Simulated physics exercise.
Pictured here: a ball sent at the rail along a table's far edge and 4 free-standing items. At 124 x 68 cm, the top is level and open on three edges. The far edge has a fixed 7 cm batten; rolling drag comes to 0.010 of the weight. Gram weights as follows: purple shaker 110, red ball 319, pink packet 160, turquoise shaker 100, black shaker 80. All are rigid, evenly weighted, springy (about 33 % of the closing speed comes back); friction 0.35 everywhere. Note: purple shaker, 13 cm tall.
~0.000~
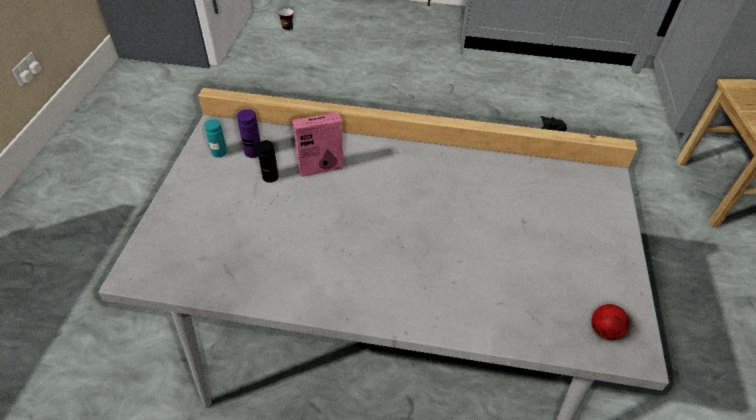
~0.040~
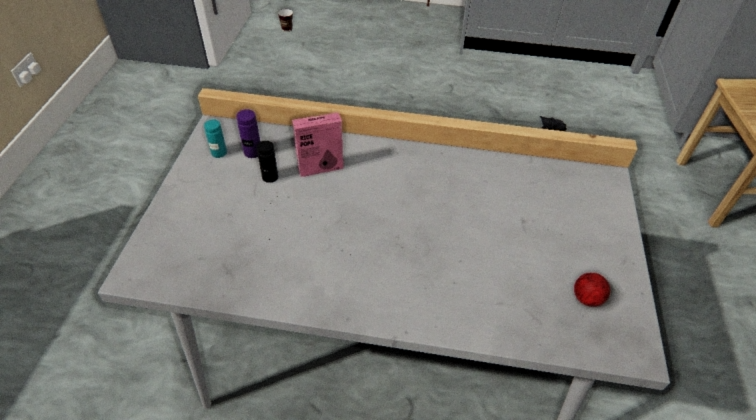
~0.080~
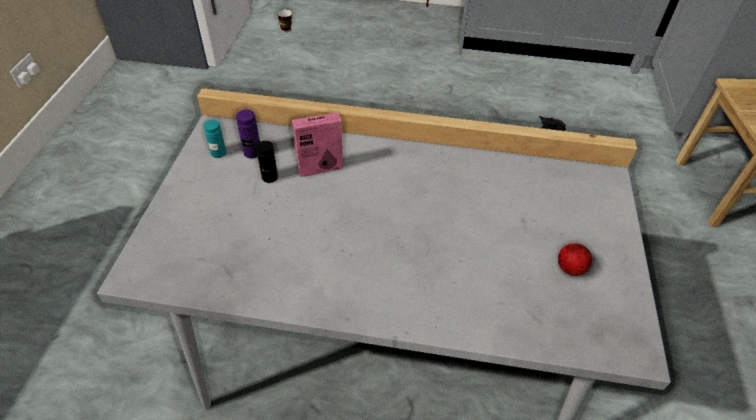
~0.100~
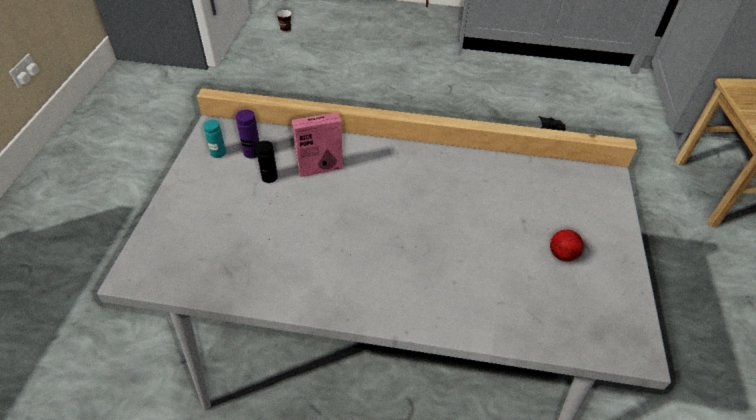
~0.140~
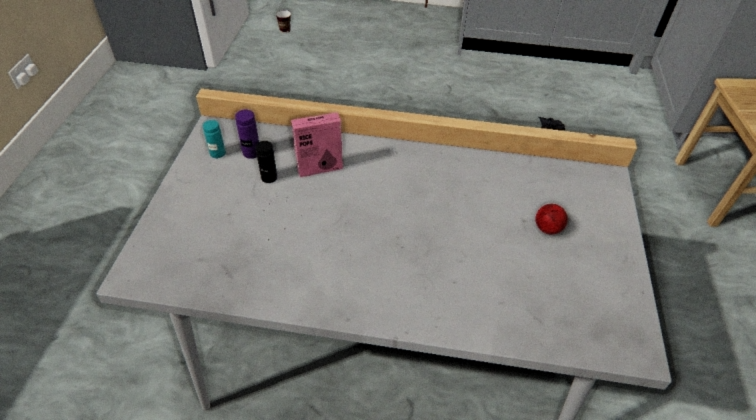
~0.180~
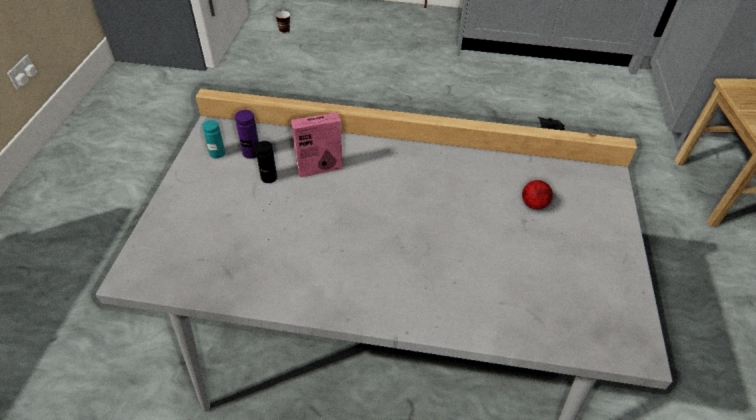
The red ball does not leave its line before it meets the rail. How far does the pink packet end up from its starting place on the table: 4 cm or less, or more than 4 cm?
4 cm or less.
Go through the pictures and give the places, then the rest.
The first frame shows red ball (610, 322); pink packet (319, 146).
The second frame shows red ball (592, 290); black shaker (268, 162).
The third frame shows red ball (575, 259); turquoise shaker (215, 139).
The fourth frame shows red ball (567, 246); purple shaker (249, 134).
The fifth frame shows red ball (551, 219); black shaker (267, 162).
The sixth frame shows red ball (537, 195); pink packet (318, 146).
After 0.48 s, red ball near (462, 173).
After 1.18 s, red ball near (297, 211).
After 1.78 s, red ball near (146, 247).
After 2.28 s, red ball near (100, 390).
In the end (2.5 s), all 4 under 4 cm from the start. At the end, from the last picture's camera, pink packet near (318, 146).
